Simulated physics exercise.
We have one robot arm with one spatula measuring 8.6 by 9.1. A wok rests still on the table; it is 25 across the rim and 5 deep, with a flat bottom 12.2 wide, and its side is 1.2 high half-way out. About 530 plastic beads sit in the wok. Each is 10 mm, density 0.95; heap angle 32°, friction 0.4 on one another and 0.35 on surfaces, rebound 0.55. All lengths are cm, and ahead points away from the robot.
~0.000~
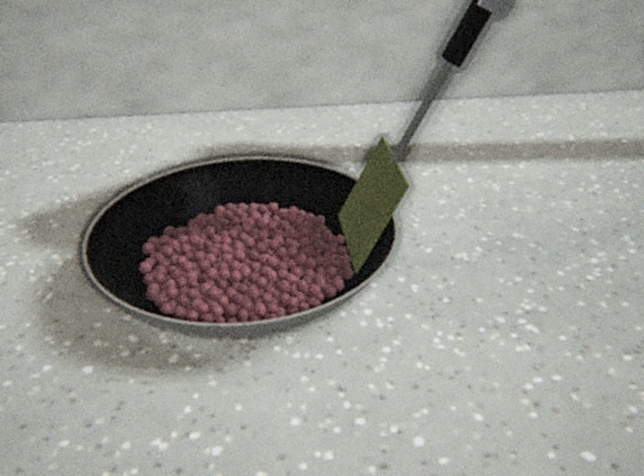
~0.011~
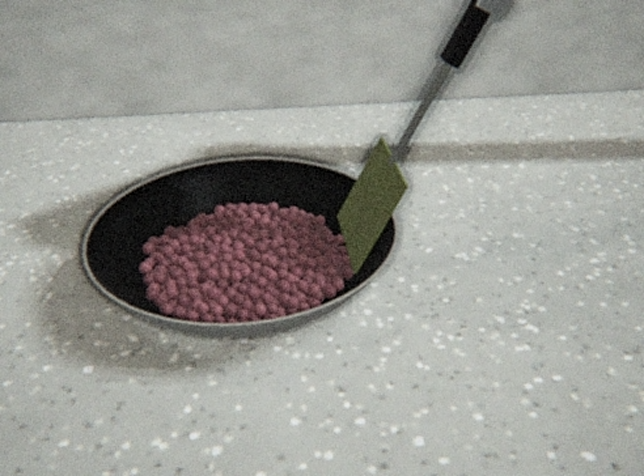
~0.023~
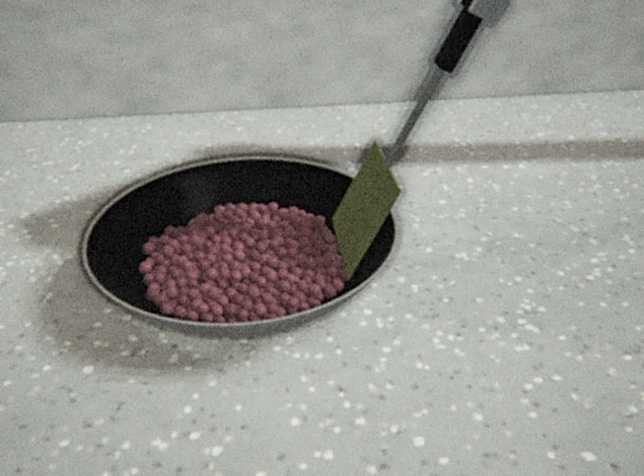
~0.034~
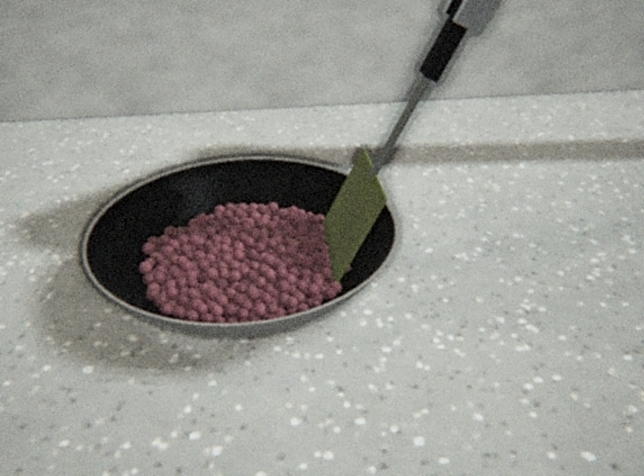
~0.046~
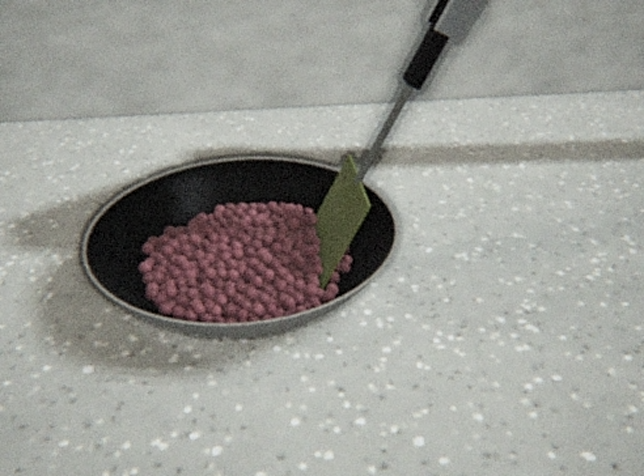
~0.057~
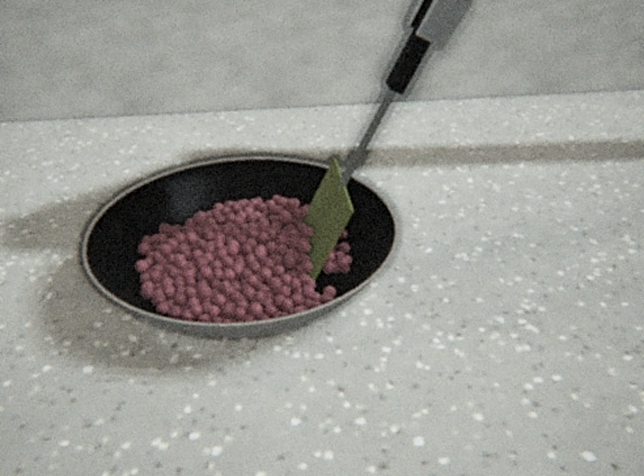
On a pale speckled countertop, a green spatula dips into a dark pan, pushing slowly leftward through a heap of pinkish beads.
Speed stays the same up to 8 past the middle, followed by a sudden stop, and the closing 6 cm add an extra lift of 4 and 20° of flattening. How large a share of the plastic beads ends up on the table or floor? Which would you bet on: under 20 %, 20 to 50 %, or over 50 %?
I would bet on 20 to 50 %.
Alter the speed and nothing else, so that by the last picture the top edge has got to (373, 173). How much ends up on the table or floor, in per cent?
I'd say around 5 per cent.
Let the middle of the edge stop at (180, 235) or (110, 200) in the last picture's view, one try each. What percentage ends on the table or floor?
Some 10 and 40 per cent.
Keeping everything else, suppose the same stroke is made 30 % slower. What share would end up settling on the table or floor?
About 25 per cent.
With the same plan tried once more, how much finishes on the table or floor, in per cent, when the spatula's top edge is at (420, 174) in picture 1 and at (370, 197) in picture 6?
It works out to about 30 %, more or less.
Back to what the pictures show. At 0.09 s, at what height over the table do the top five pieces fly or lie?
Somewhere around 7 centimetres high.
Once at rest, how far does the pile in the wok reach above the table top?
It reaches about 4.5 cm.
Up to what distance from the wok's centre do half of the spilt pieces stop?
About 38 cm out from the centre.
By 0.09 s, sloping 64°, highest piece 8 above the table; 529 in the wok.
By 0.13 s, sloping 58°, highest piece 13 above the table; 528 in the wok, 1 on the blade or in flight.
By 0.35 s, sloping 44°, highest piece 16 above the table; 374 in the wok, 63 on the table or floor, 92 on the blade or in flight.
By 1.40 s, sloping 44°, highest piece 4 above the table; 374 in the wok, 155 on the table or floor.
Final count, 374 in the wok, 155 on the table or floor. That is 29 % on the table or floor.
